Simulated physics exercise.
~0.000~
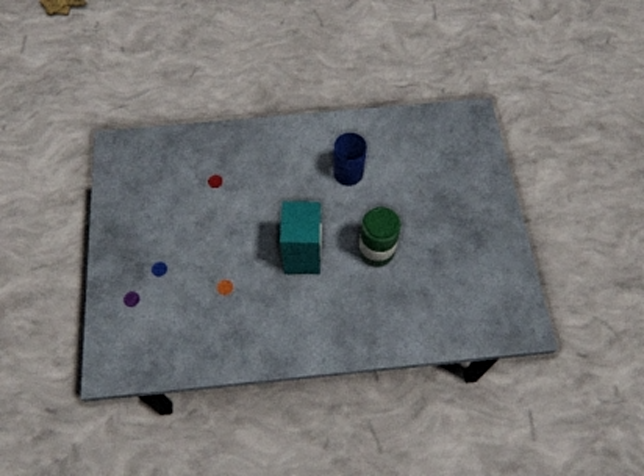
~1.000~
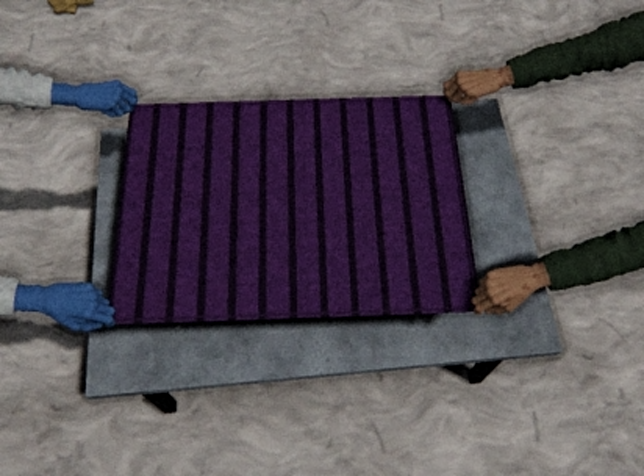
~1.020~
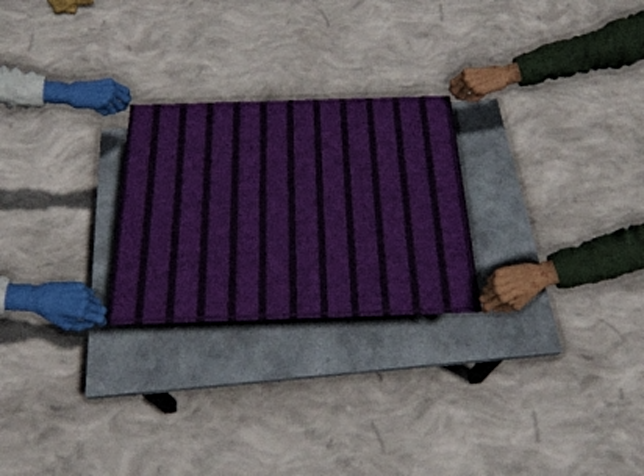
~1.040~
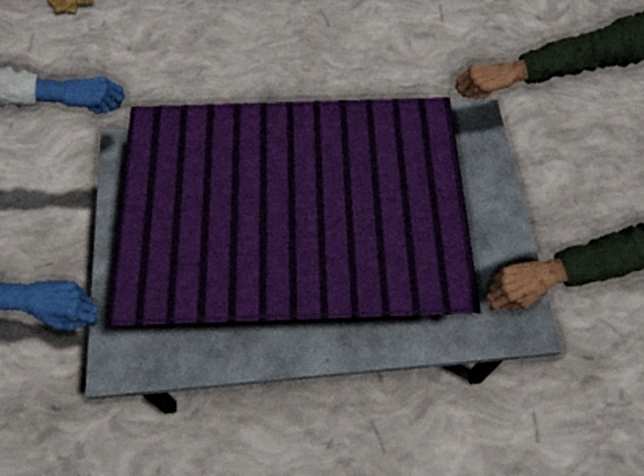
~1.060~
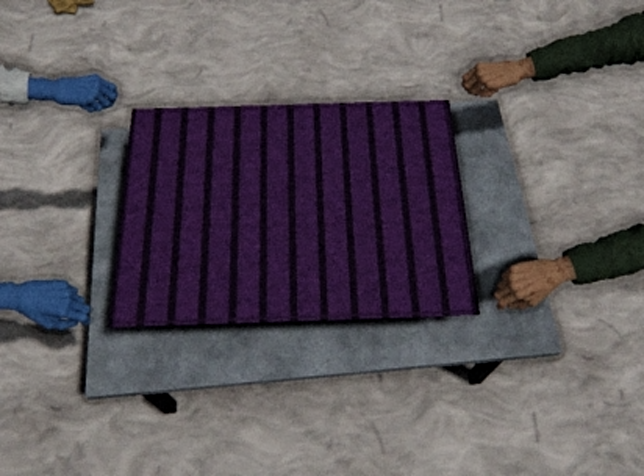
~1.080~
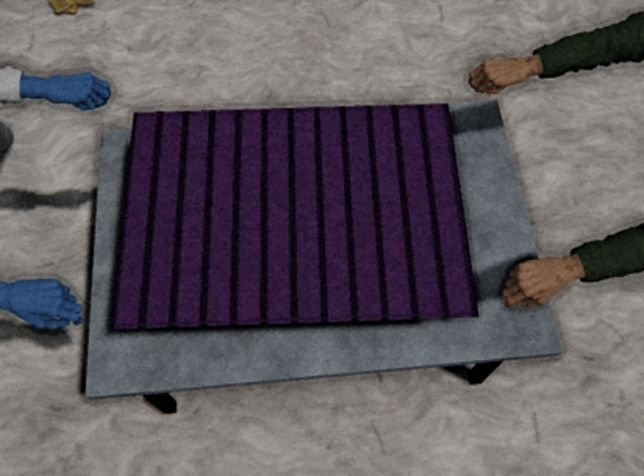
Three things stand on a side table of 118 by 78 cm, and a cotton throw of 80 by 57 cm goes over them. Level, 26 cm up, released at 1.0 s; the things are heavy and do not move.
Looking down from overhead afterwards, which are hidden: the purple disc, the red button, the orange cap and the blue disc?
In order: The purple disc remains in the open; the red button ends under the cloth; the orange cap gets covered; the blue disc still shows.
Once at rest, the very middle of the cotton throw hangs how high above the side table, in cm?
Height: Approx. 21 cm.
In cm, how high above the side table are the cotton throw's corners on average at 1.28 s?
Roughly 0 centimetres up.
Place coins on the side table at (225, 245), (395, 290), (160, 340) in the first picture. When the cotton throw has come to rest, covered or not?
The first is hidden; the second is hidden; the third is left exposed.
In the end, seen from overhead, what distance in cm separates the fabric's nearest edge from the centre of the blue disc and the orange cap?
Roughly 2 cm, then 13 cm.
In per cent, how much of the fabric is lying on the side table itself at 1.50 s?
20 %.
After 1.3 s, 20 % of it is down, spanning 73 by 55 cm, above red button, orange cap.
After 1.5 s, 20 % of it is down, spanning 73 by 55 cm, above red button, orange cap.
After 1.7 s, 20 % of it is down, spanning 73 by 55 cm, above red button, orange cap.
After 1.9 s, 20 % of it is down, spanning 73 by 55 cm, above red button, orange cap.
After 2.7 s, 20 % of it is down, spanning 73 by 55 cm, above red button, orange cap.
